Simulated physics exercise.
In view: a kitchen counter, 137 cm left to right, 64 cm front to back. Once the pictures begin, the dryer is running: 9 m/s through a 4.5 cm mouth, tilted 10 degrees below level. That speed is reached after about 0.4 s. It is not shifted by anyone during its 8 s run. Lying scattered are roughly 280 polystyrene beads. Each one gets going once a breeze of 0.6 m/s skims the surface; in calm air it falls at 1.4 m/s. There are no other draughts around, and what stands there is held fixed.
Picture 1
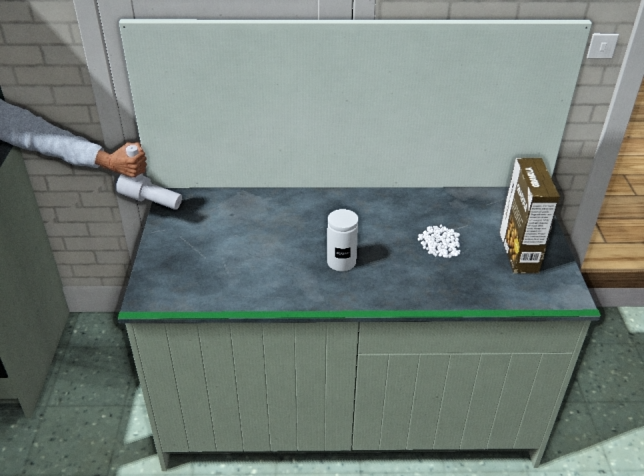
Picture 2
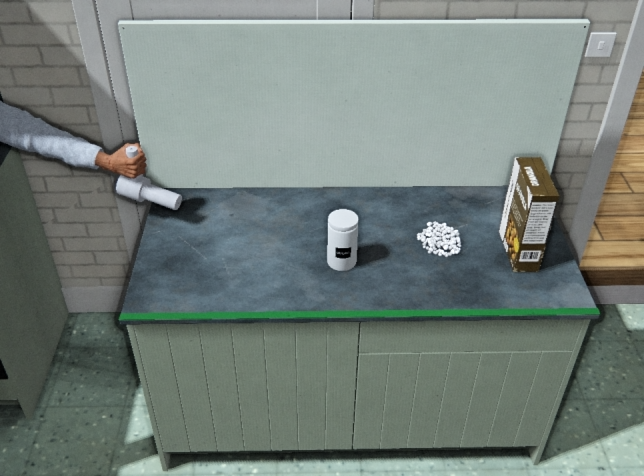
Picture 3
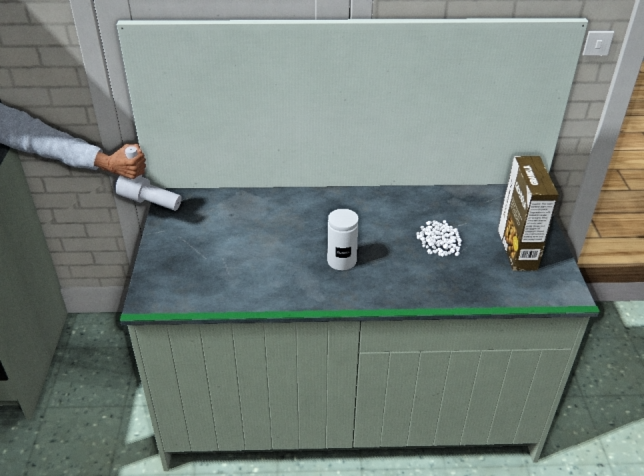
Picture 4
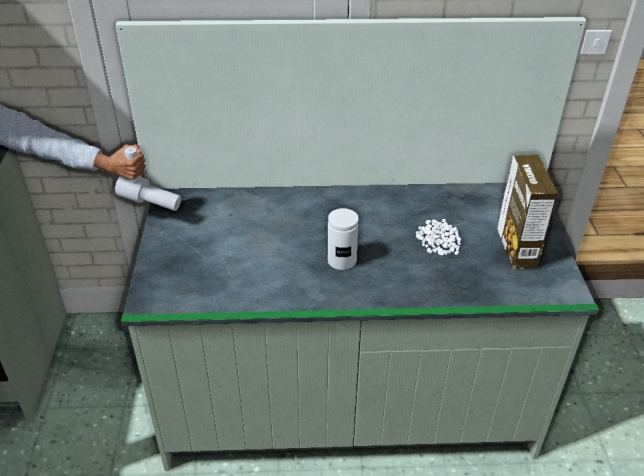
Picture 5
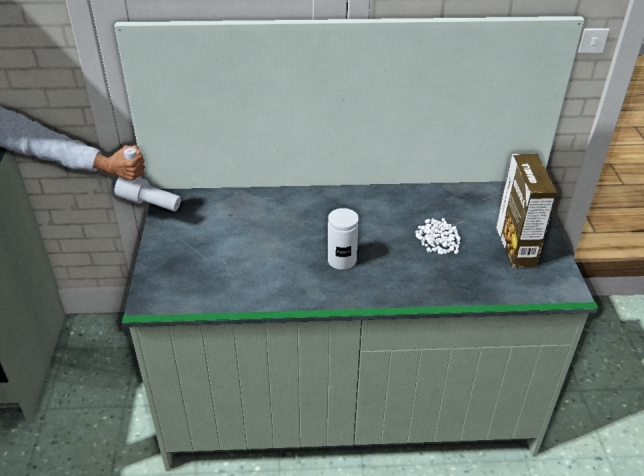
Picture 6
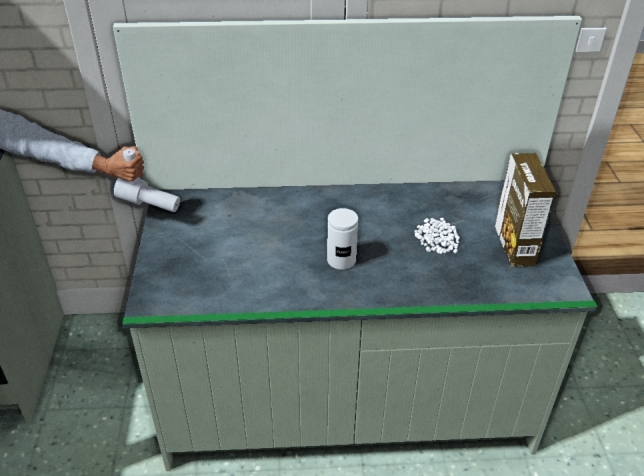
The footage shows a hand holding a hair dryer at the left end of a dark counter, facing a white jar, a scattering of small white beads and a carton, while nothing on the counter visibly moves.
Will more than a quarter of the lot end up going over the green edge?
Short version: The quarter limit is exceeded at that edge.
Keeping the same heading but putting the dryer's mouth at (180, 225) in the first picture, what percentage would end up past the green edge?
Then around 0 percent.
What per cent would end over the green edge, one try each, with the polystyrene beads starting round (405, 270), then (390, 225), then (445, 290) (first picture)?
Try by try: About 90 per cent, 0 per cent and 80 per cent.
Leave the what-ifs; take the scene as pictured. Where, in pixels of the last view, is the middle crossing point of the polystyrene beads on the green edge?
I'd point to somewhere near (510, 310).
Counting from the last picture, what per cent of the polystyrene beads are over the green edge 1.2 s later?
Roughly 40 per cent.
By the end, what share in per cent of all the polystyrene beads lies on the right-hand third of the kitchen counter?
About 5 percent.
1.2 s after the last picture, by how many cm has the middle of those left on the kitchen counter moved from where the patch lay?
Roughly 40 cm.
Then, 1.2 s after the last picture, 39 % are over the green edge; the middle of those still in play is near (528, 195); 71 % have settled or left.
Then, 2.2 s after the last picture, 41 % are over the green edge; 89 % have settled or left.
Then, 4.0 s after the last picture, 41 % are over the green edge; 93 % have settled or left.
Then, 7.6 s after the last picture, at the end, 41 % are over the green edge.
